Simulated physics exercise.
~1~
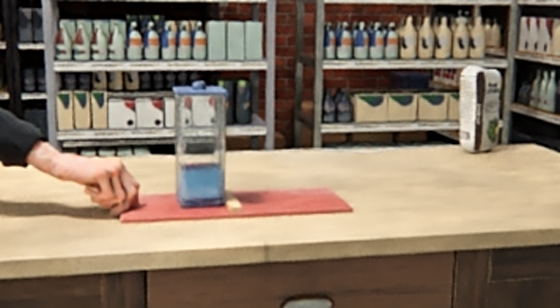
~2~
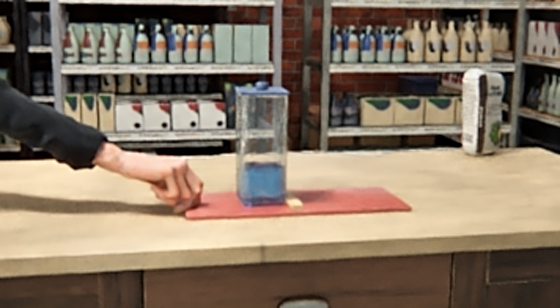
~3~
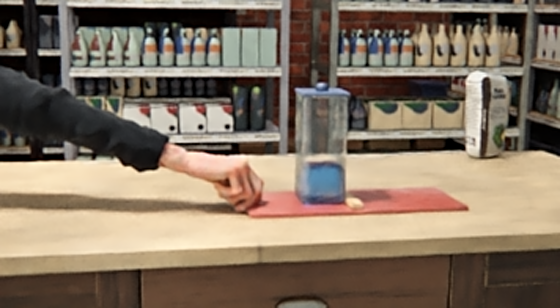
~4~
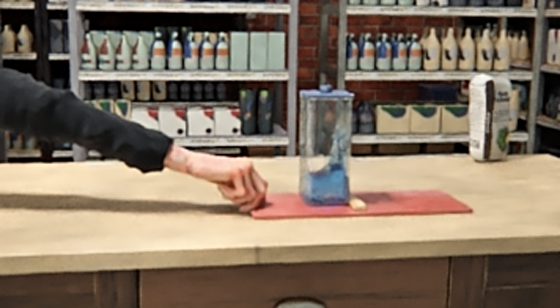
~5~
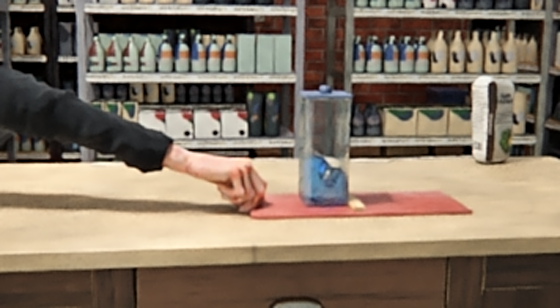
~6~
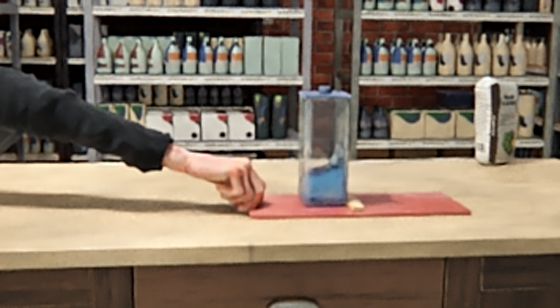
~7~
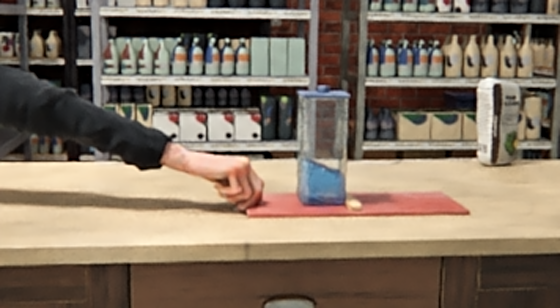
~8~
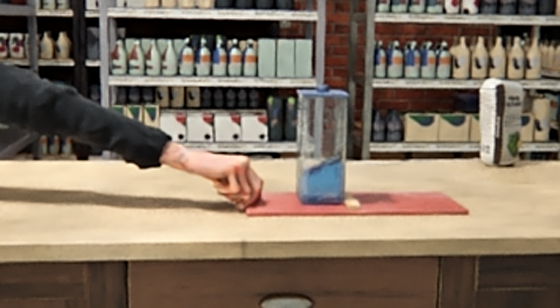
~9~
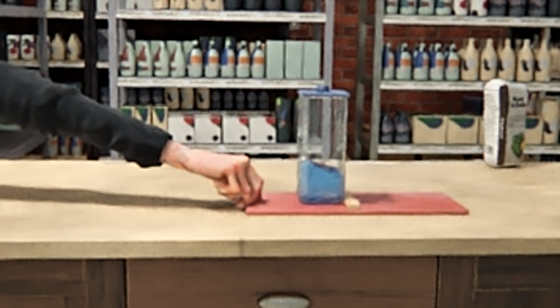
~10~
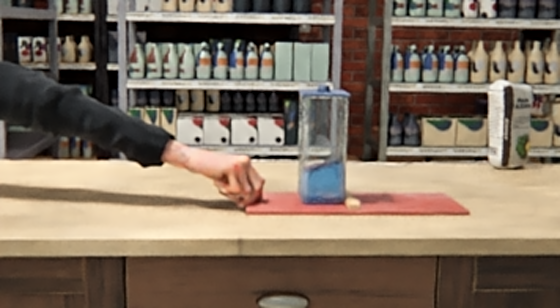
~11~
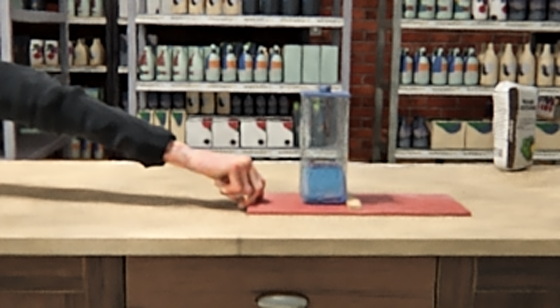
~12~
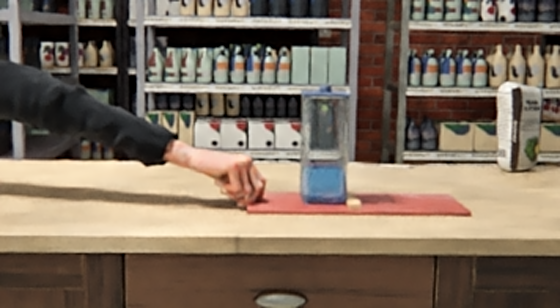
On a shop counter, a hand slides a red board right and stops; the bottle stays upright.
